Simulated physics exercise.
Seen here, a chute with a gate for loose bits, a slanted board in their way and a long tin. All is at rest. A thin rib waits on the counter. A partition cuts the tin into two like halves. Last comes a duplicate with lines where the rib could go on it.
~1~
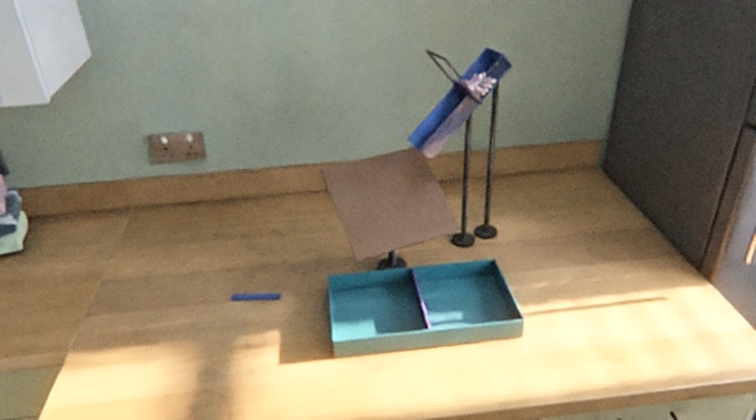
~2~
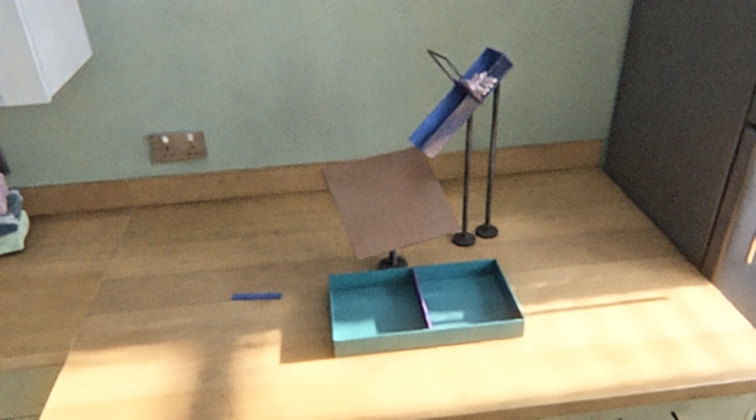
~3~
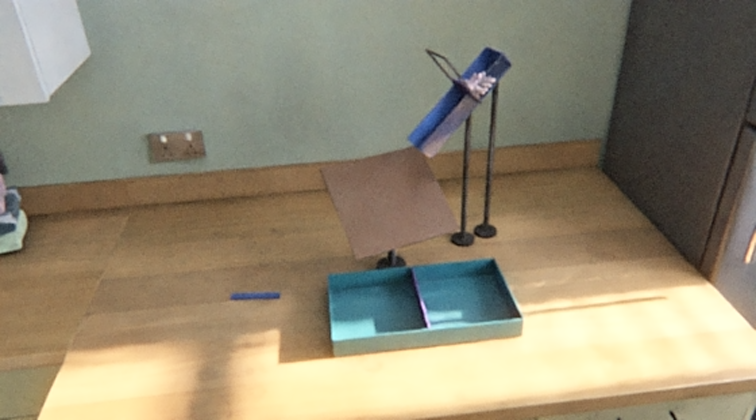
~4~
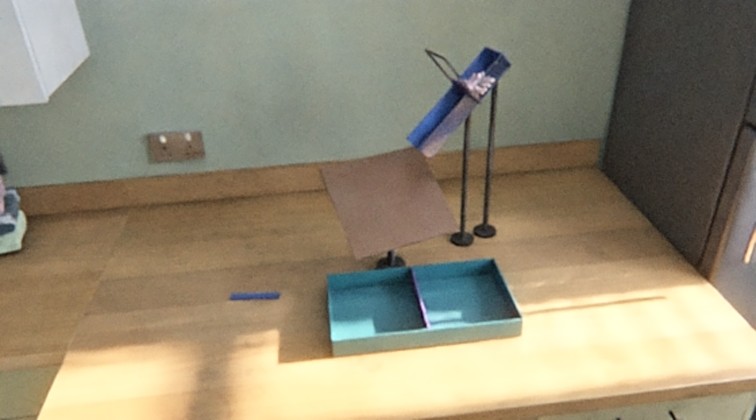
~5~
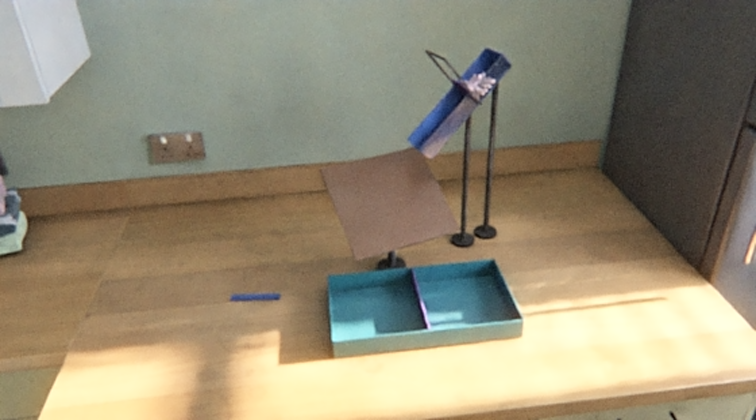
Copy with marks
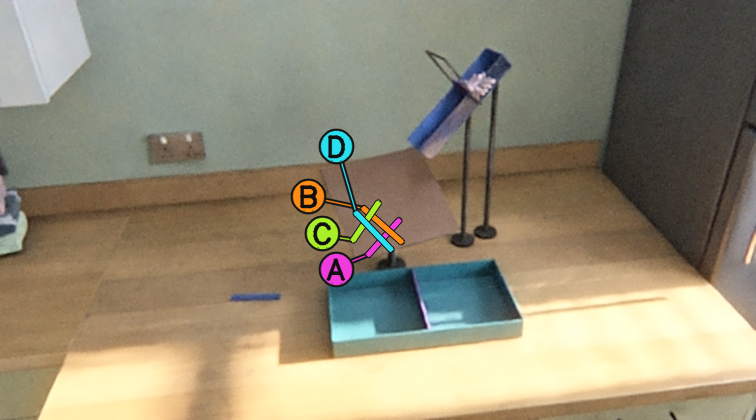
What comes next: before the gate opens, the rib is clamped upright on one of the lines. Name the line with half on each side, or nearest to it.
D beats the others.
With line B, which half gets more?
Right.
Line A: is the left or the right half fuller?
More lands on the left.
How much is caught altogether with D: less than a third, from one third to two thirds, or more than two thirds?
Line D gives more than two thirds.
On the marked copy, line A from (398, 220) to (368, 254); line B from (363, 208) to (401, 241); line C from (378, 203) to (353, 240); line D from (356, 213) to (390, 249).
With A, of what is caught, the bulk in the left half, close to a quarter in the right.
With B, of what is caught, close to a quarter in the left half, the bulk in the right.
With C, of what is caught, the bulk in the left half, a small share in the right.
With D, of what is caught, close to half in the left half, close to half in the right.
